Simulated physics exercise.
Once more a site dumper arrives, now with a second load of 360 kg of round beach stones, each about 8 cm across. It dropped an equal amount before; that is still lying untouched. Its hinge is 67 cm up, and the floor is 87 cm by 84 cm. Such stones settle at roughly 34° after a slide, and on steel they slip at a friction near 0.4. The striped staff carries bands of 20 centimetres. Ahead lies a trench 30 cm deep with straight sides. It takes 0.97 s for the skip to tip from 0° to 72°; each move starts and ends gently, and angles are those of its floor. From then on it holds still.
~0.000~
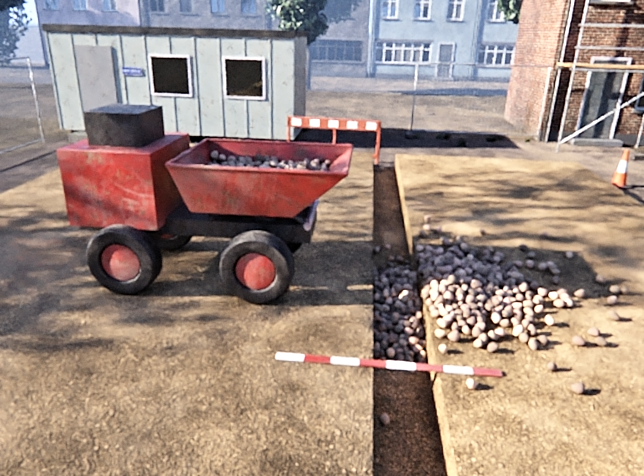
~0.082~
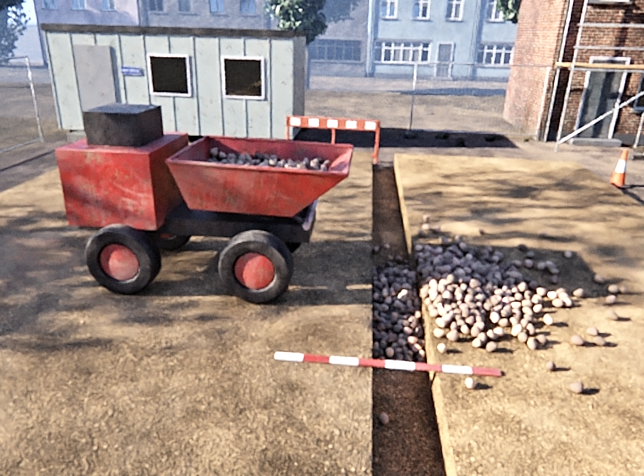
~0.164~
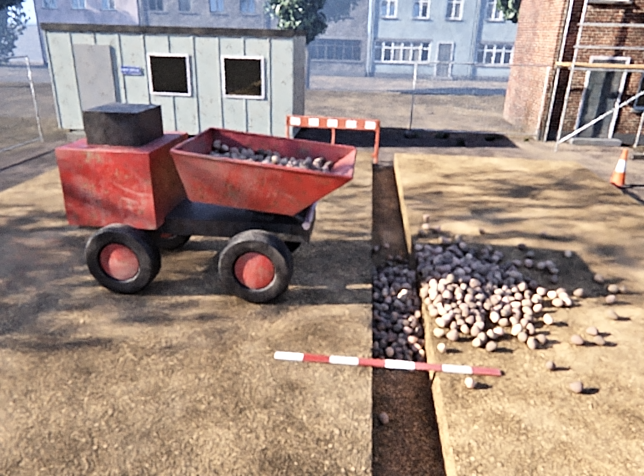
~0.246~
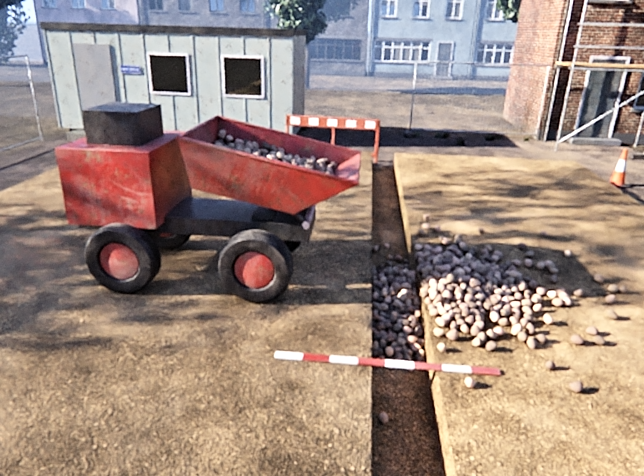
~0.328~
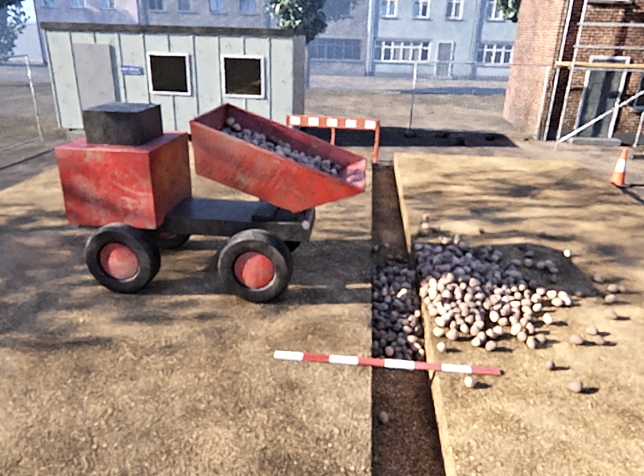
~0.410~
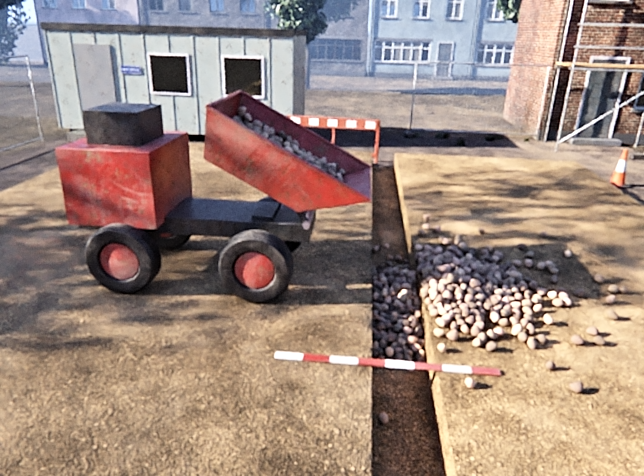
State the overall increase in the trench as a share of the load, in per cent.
The increase is about 54 per cent of the load.
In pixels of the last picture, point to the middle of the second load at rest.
Around (417, 280) in the last picture.
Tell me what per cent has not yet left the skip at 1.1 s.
I'd say about 80 per cent.
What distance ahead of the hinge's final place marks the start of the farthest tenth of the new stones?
I'd estimate about 160 cm.
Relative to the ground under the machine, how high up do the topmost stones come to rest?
Roughly 24 cm higher than the ground.
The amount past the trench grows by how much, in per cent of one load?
Close to 45 parts in a hundred.
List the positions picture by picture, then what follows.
The first picture shows lip at (348, 174), floor tilted 0°, highest stones at (278, 162). The earlier load is highest near (451, 280), 13 cm above ground level, 45 % in the trench, 55 % past the trench.
The second picture shows lip at (348, 175), floor tilted 1°, highest stones at (256, 160); the stones move at 0.3 m/s on average.
In the third picture, the skip is at 6°, its lip at (352, 178); the top of the load is at (233, 152); the stones move at 0.6 m/s on average.
The fourth picture shows lip at (358, 183), floor tilted 12°, highest stones at (224, 145); the stones move at 0.8 m/s on average.
The fifth picture shows lip at (365, 191), floor tilted 19°, highest stones at (230, 132); the stones move at 1.1 m/s on average.
The sixth picture shows lip at (371, 201), floor tilted 28°, highest stones at (237, 121); the stones move at 1.1 m/s on average.
After 0.7 s the floor is at 61°; in per cent of one load, 100 in the skip, 45 in the trench, 55 past the trench; the foremost stones are at (606, 281).
After 1.1 s the floor is at 72°; in per cent of one load, 78 in the skip, 66 in the trench, 55 past the trench; the foremost stones are at (606, 281).
After 1.4 s the floor is at 72°; in per cent of one load, 15 in the skip, 92 in the trench, 93 past the trench; the foremost stones are at (606, 281).
After 4.0 s the floor is at 72°; in per cent of one load, 0 in the skip, 98 in the trench, 102 past the trench; the foremost stones are at (628, 293). Net gain in the trench, 54.
